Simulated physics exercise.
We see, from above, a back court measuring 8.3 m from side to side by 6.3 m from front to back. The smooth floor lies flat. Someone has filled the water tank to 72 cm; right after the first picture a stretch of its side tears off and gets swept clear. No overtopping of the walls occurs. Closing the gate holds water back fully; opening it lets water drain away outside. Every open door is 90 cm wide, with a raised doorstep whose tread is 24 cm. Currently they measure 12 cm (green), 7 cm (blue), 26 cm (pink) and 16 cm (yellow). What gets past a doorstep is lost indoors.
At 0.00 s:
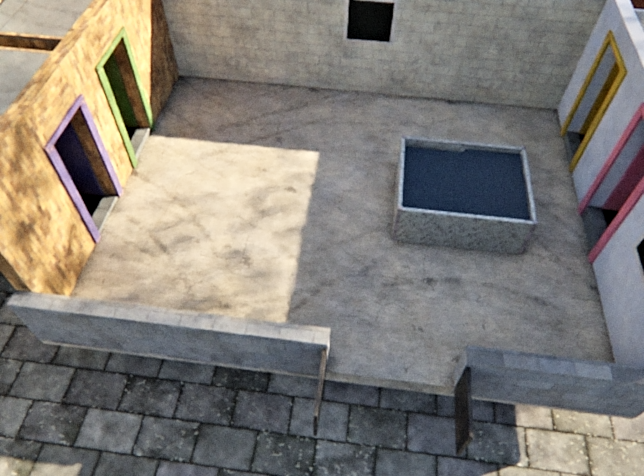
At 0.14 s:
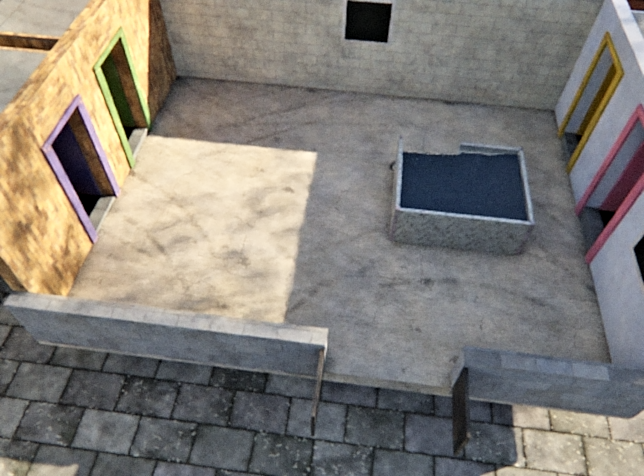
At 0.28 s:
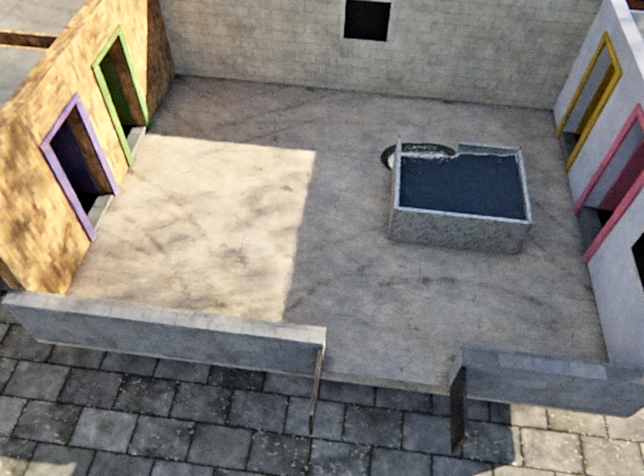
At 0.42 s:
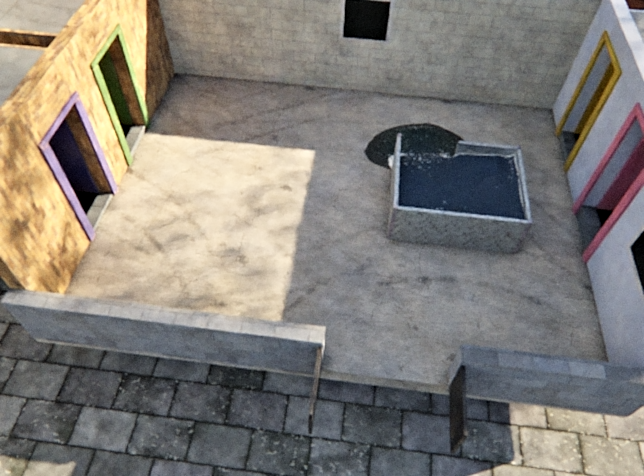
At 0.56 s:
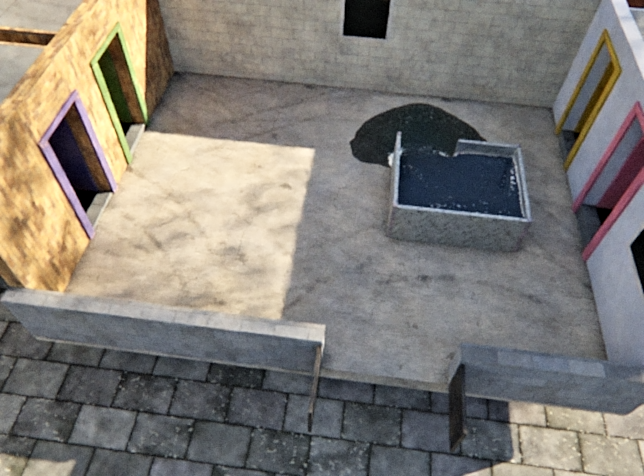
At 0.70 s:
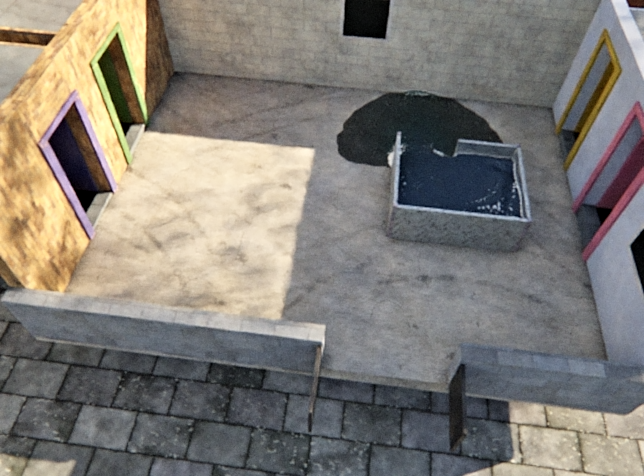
Back courtyard seen from above, the far side of a stone water tank breaking open and dark water spreading across the floor.
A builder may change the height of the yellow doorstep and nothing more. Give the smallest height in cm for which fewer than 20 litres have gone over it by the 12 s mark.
About 10 cm.
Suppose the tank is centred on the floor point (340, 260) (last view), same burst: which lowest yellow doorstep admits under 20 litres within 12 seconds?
I'd put it at close to 7.5 cm.
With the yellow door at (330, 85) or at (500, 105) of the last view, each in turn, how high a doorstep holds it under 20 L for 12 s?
You'd want about 13.5 cm there first, then about 10.5 cm.
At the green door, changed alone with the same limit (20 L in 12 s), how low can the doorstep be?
I'd raise green to close to 6.5 cm.
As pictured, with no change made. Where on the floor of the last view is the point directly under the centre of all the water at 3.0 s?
I'd say around (413, 152).
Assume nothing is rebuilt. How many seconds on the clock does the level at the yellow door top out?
3.0 s.
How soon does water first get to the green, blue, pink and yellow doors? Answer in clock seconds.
Arrival times - green: 3.4 s; blue: 4.0 s; pink: 3.2 s; yellow: 2.2 s.
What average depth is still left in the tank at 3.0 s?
It averages roughly 29 centimetres.
After 1.4 s water covers 15 % of the floor, deepest (36 cm) near (409, 98); it has not reached the yellow door.
After 3.0 s water covers 30 % of the floor, deepest (27 cm) near (544, 111); 14 cm at the yellow door, 0 litres in over its 16 cm doorstep.
After 12.0 s water covers 95 % of the floor, deepest (8 cm) near (363, 335); 5 cm at the yellow door, 1 litre in over its 16 cm doorstep.
At the yellow door as built, the water arrived by 2.3 s and peaked near 14 cm at 3.0 s.
Run again over the same 12 s with other heights there, 37 litres in over 8 cm, 13 litres over 11 cm. The limit of 20 litres is kept from about 10 cm up.
